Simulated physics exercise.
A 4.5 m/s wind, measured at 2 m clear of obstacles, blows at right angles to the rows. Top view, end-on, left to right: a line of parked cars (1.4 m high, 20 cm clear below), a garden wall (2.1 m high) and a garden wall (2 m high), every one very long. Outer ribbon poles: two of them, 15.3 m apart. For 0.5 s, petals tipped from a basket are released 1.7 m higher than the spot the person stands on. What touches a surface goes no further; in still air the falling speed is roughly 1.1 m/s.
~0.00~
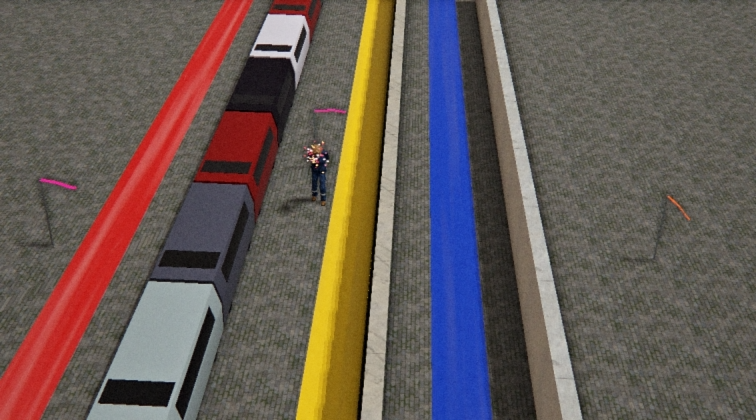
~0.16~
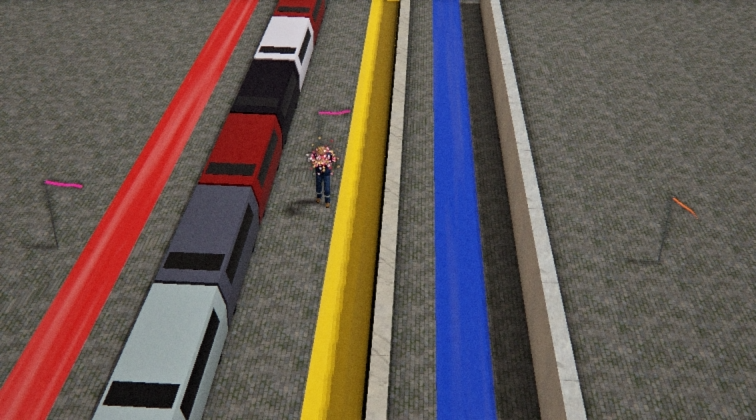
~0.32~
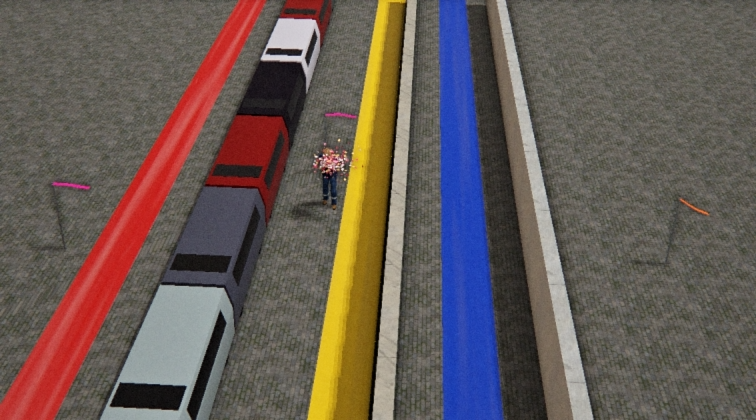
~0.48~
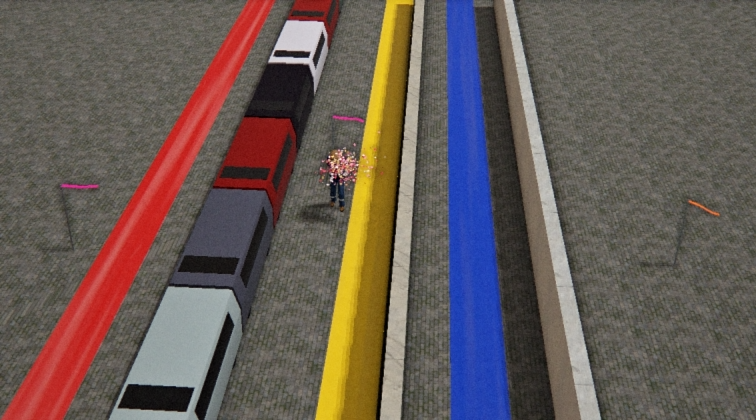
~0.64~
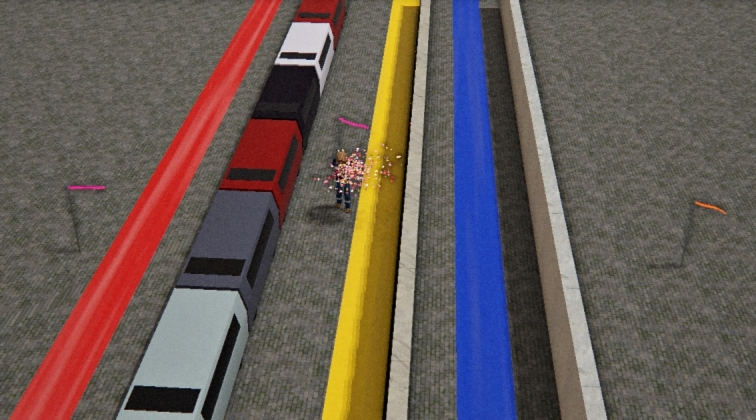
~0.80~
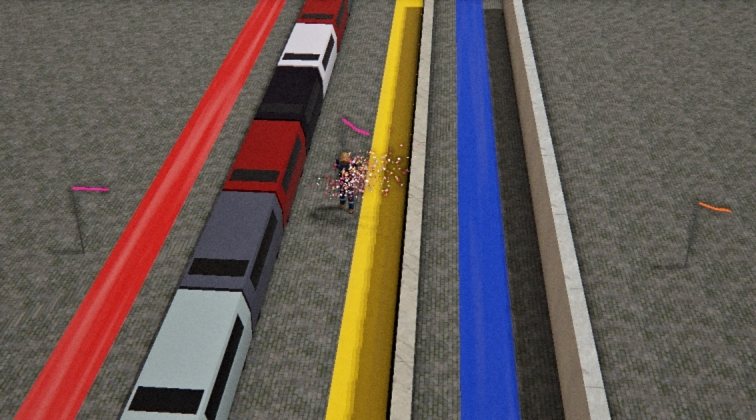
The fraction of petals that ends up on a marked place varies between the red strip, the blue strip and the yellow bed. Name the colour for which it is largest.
The largest fraction goes to yellow.
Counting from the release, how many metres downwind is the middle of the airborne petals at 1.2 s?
My estimate would be some 0.5 metres.
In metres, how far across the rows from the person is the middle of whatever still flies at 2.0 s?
Roughly 0.5 metres.
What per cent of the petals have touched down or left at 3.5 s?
85 %.
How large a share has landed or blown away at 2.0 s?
Roughly 30 %.
After 1.2 s, 97 % is in the air or yet to come; 0 % lies on the yellow bed, 0 % on the red strip and 0 % on the blue strip; the middle of what still flies is 1.1 m above the low ground, near (367, 186).
After 2.0 s, 71 % is in the air or yet to come; 11 % lies on the yellow bed, 0 % on the red strip and 0 % on the blue strip; the middle of what still flies is 0.6 m above the low ground, near (365, 202).
After 3.5 s, 16 % is in the air or yet to come; 34 % lies on the yellow bed, 0 % on the red strip and 1 % on the blue strip; the middle of what still flies is 0.4 m above the low ground, near (354, 209).
After 8.0 s, 1 % is in the air or yet to come; 35 % lies on the yellow bed, 0 % on the red strip and 1 % on the blue strip.
After 45.0 s, 0 % is in the air or yet to come; 35 % lies on the yellow bed, 0 % on the red strip and 1 % on the blue strip.
